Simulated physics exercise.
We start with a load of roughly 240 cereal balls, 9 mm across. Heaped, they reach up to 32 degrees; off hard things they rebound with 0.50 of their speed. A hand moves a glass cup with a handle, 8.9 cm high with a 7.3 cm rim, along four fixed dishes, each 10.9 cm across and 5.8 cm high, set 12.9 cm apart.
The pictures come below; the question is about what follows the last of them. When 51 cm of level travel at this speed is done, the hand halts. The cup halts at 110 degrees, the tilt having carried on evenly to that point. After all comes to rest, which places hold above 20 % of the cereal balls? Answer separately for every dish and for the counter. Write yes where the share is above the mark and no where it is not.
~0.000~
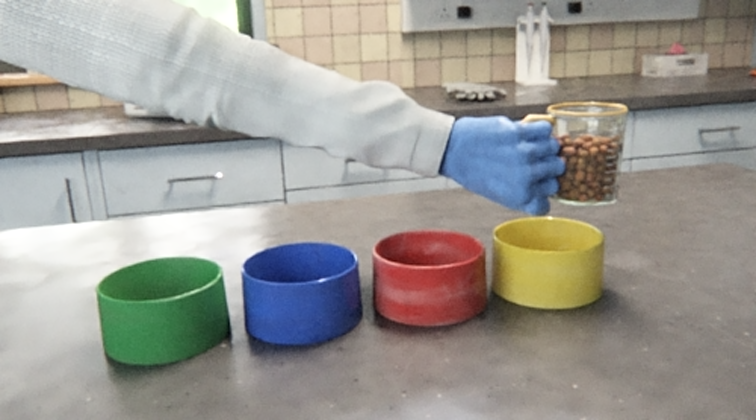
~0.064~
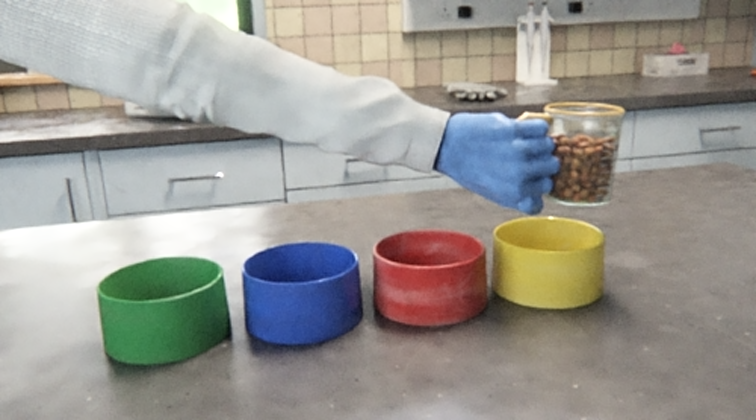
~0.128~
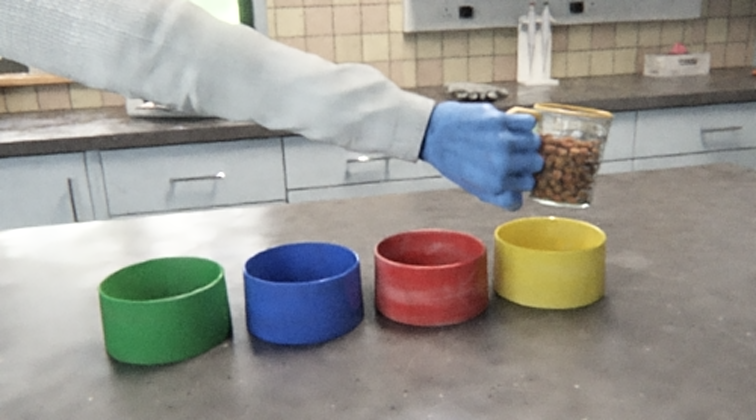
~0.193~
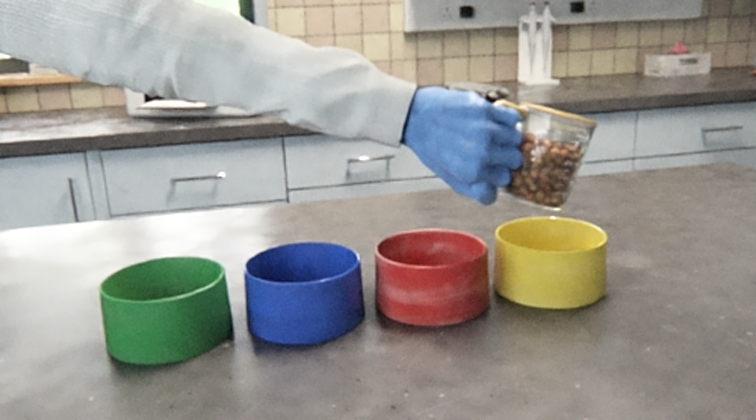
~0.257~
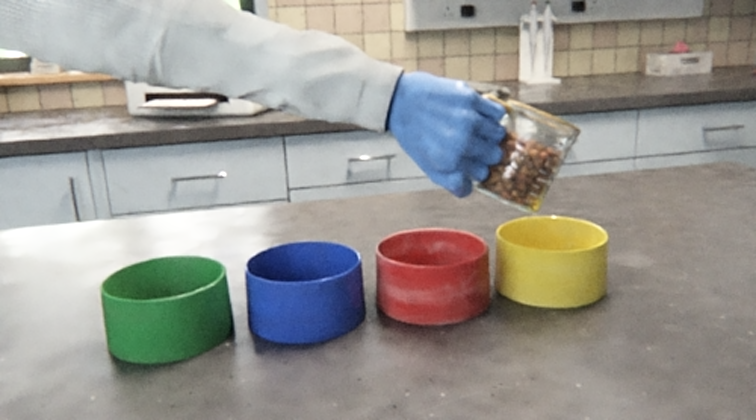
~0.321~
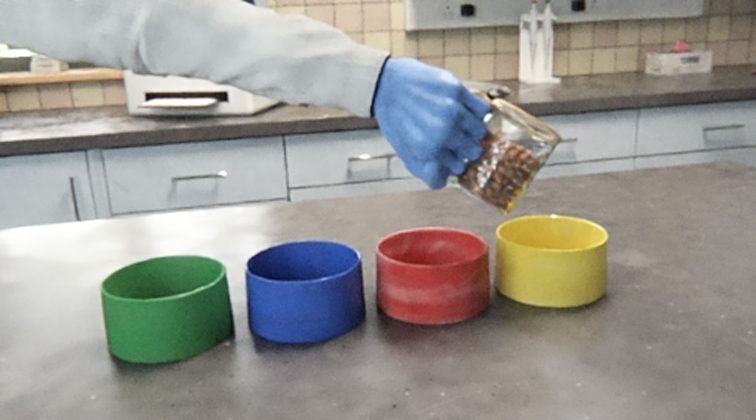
Red: No, blue: Yes, green: Yes, yellow: No, counter: No.
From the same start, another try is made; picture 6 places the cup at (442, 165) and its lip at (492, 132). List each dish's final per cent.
Per cent kept: Red 0, blue 0, green 100, yellow 0.
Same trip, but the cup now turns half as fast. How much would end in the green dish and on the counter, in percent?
Result - green dish: 100; counter: 0.
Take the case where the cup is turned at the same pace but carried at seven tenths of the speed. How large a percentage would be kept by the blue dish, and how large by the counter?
The shares would then be blue 30 and counter 20.
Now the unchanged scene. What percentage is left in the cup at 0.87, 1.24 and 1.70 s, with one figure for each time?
It goes roughly like this: 95, 40, 15 per cent.
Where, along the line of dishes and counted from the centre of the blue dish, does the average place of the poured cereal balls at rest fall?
About 6 cm, toward lower x.
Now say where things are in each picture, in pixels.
The first frame shows cup at (585, 153), tilt 0 degrees, lip at (620, 107), moved 0.0 cm; middle of the pieces at (583, 166); yellow dish at (548, 235); red dish at (429, 248); blue dish at (300, 262); green dish at (161, 278).
The second frame shows cup at (580, 154), tilt 2 degrees, lip at (617, 108), moved 0.6 cm; middle of the pieces at (578, 166).
The third frame shows cup at (565, 155), tilt 9 degrees, lip at (606, 114), moved 2.4 cm; middle of the pieces at (562, 168).
The fourth frame shows cup at (545, 157), tilt 17 degrees, lip at (590, 122), moved 4.7 cm; middle of the pieces at (540, 169).
The fifth frame shows cup at (524, 158), tilt 26 degrees, lip at (574, 130), moved 7.0 cm; middle of the pieces at (518, 170).
The sixth frame shows cup at (503, 159), tilt 34 degrees, lip at (555, 138), moved 9.3 cm; middle of the pieces at (495, 170); yellow dish at (551, 233); red dish at (432, 246); blue dish at (303, 261); green dish at (165, 276). Its pace works out near 130 degrees a second; the hand travels 36 cm a second.
Then, at 0.87 s, tilt 105 degrees; cup holds 95 %.
Then, at 1.24 s, tilt 110 degrees; cup holds 40 %, blue 45 %, green 5 %.
After 1.70 s, tilt 110 degrees; cup holds 15 %, blue 45 %, green 30 %.
By 2.7 s all is still; red 0 %, blue 45 %, green 45 %, yellow 0 %, counter 10 %.
